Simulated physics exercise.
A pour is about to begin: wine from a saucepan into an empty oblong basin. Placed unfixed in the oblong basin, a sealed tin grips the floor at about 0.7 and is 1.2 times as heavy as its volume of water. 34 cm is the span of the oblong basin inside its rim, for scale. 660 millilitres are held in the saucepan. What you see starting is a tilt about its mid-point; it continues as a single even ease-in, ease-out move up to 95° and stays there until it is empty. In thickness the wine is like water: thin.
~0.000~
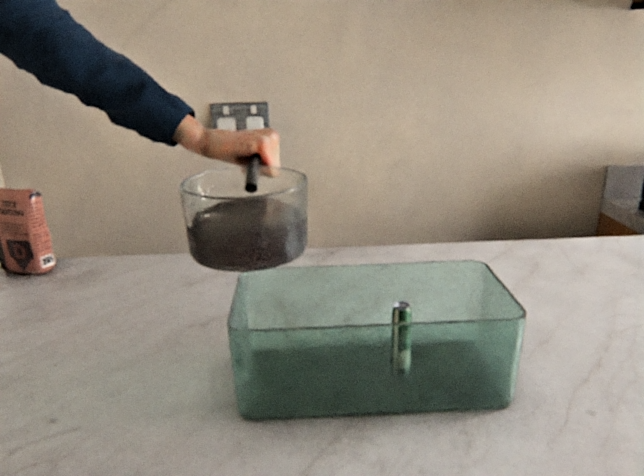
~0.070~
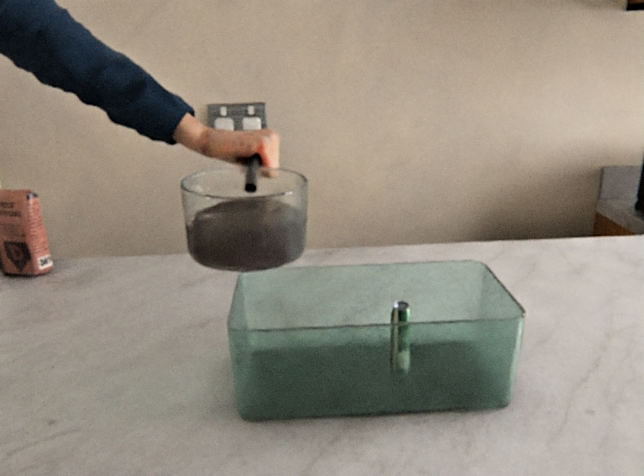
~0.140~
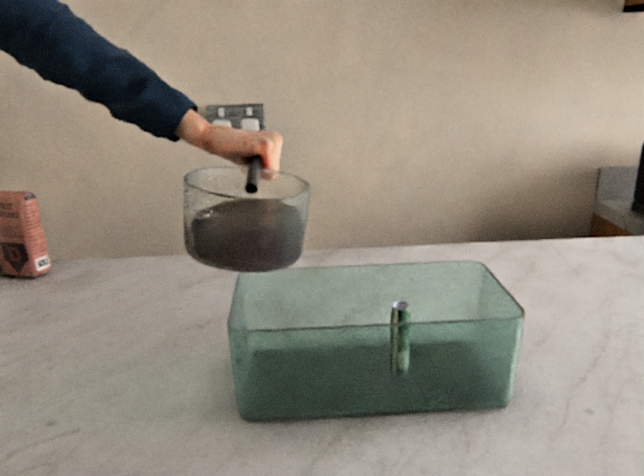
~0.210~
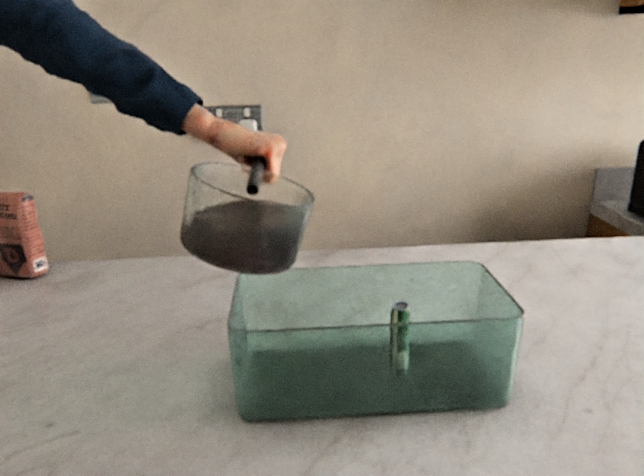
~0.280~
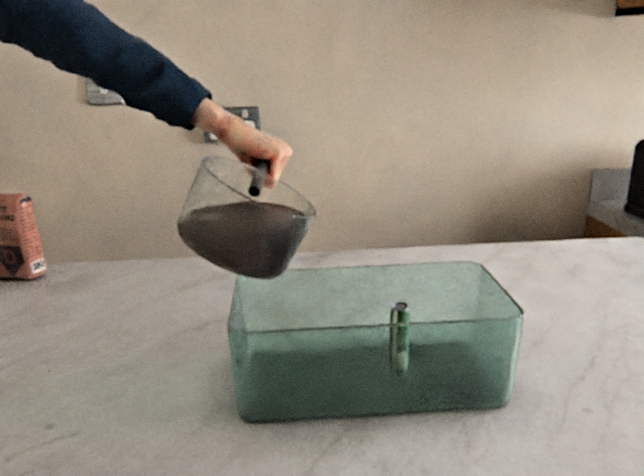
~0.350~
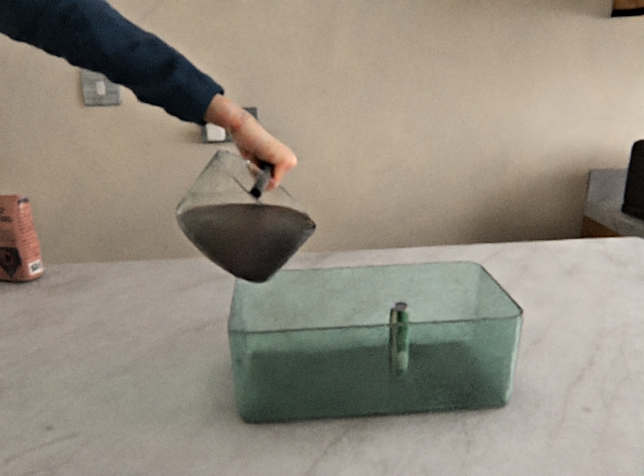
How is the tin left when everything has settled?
The tin is still standing.
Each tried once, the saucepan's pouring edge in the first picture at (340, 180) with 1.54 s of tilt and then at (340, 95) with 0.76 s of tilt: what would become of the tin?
Try 1: Tipped over; try 2: Tipped over.
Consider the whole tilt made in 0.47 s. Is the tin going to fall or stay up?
Then it keeps standing.
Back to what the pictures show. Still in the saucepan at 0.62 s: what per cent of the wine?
Still held: Roughly 44 % of the total.
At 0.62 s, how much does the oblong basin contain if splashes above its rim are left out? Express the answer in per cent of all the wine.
Roughly 28 percent of it.
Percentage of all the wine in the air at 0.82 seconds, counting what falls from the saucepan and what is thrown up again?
Roughly 7 per cent.
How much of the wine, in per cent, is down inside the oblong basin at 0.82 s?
Some 76 percent of the total.
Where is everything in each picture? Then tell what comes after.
The first frame shows tilt 0°; pouring edge (306, 180); surface from (190, 215) to (305, 211); the oblong basin's rim runs from (235, 298) to (504, 287); the tin's top is at (402, 308).
The second frame shows tilt 2°; pouring edge (307, 183); surface from (190, 216) to (304, 211).
The third frame shows tilt 8°; pouring edge (310, 189); surface from (189, 216) to (304, 213).
The fourth frame shows tilt 17°; pouring edge (313, 200); surface from (187, 216) to (306, 214).
The fifth frame shows tilt 28°; pouring edge (315, 214); surface from (183, 214) to (309, 216).
The sixth frame shows tilt 42°; pouring edge (314, 229); surface from (181, 208) to (309, 218).
After 0.62 s the tilt is 88° and 45 per cent is still to pour; the tin stands where it began.
After 0.82 s the tilt is 95° and 17 per cent is still to pour; the tin stands where it began.
After 1.03 s the tilt is 95° and 5 per cent is still to pour; the tin stands where it began.
After 1.26 s the tilt is 95° and 2 per cent is still to pour; the tin stands where it began.
In the end the tin stands where it began.
